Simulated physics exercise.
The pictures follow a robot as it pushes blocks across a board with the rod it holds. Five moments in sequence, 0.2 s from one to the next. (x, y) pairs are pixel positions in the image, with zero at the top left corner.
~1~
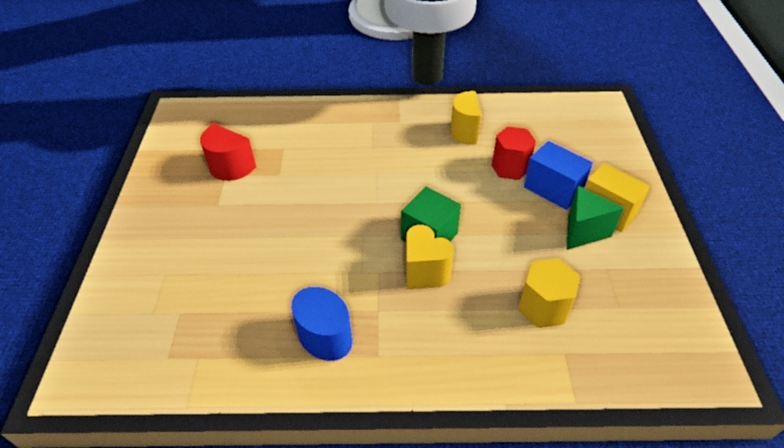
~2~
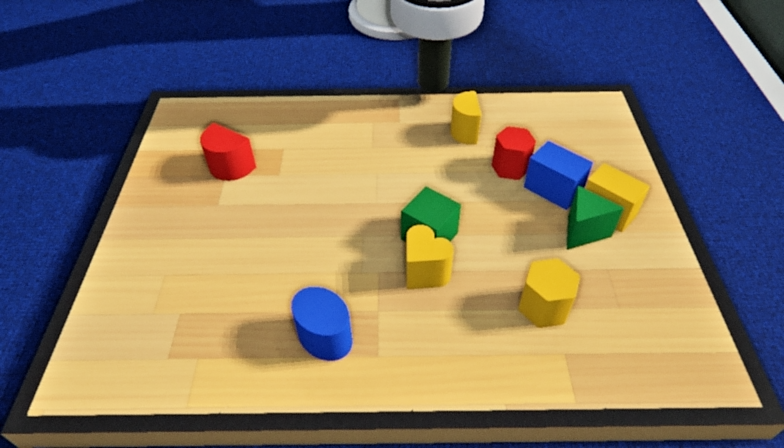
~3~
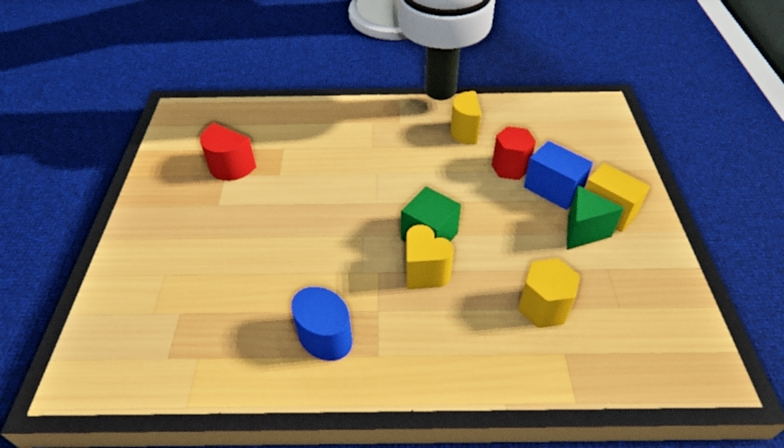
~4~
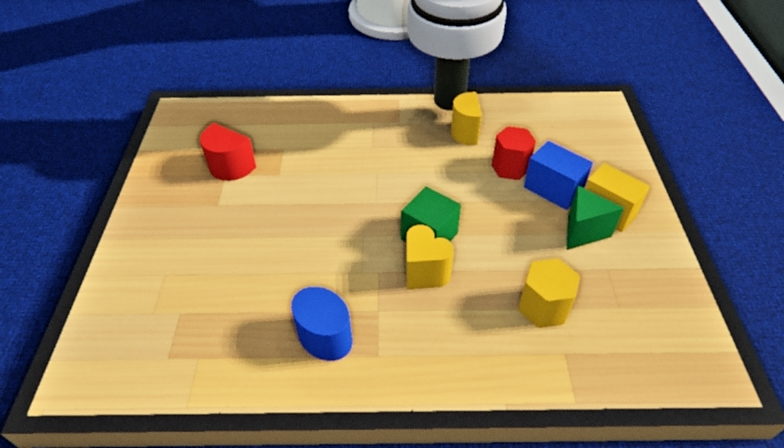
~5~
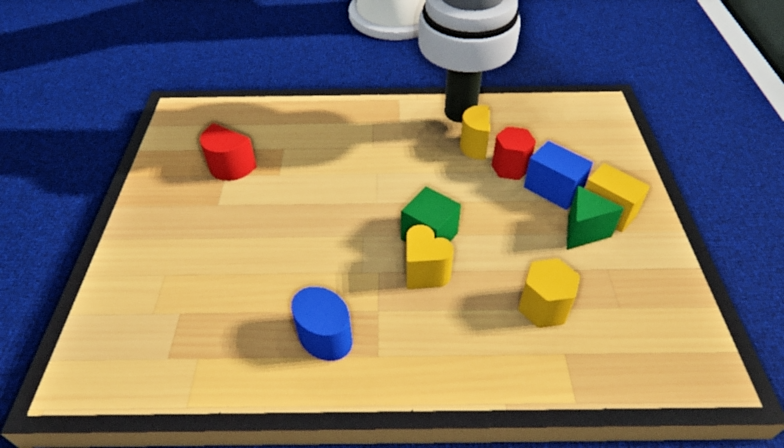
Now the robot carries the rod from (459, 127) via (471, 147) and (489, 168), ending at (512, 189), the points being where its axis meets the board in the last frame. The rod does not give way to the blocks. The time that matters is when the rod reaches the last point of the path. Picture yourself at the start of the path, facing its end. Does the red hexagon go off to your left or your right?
It gets pushed left.
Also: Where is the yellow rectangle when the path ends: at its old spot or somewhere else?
That block is going to get moved.
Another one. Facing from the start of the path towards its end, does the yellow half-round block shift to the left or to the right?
Shifted right.
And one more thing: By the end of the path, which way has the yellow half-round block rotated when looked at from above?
It makes a clockwise turn.
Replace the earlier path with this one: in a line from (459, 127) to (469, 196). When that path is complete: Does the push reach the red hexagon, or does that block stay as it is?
Stays where it is.
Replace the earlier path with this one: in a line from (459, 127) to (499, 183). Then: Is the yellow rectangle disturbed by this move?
By the last moment of the path, the yellow rectangle has shifted.
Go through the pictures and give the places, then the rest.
The first frame shows rod tip at (427, 78); block tops, yellow half-round block at (467, 103); red hexagon at (516, 138); blue rectangle at (562, 160); yellow rectangle at (619, 182).
The second frame shows rod at (433, 84); blocks unchanged.
The third frame shows rod at (440, 92); blocks unchanged.
The fourth frame shows rod at (449, 102); blocks unchanged.
The fifth frame shows rod at (460, 114); yellow half-round block at (478, 117); red hexagon at (516, 138); blue rectangle at (562, 160); yellow rectangle at (619, 182).
On the path given first. One third of the way, rod at (473, 135); yellow half-round block at (488, 140); red hexagon at (520, 141), turned 20° anticlockwise.
Two thirds of the way, rod at (491, 155); yellow half-round block at (505, 165), turned 15° anticlockwise; red hexagon at (530, 150), turned 55° anticlockwise; blue rectangle at (576, 164); yellow rectangle at (626, 185).
At the end, rod at (514, 176); yellow half-round block at (516, 186), turned 25° clockwise; red hexagon at (556, 161), turned 95° anticlockwise; blue rectangle at (607, 170); yellow rectangle at (657, 194).
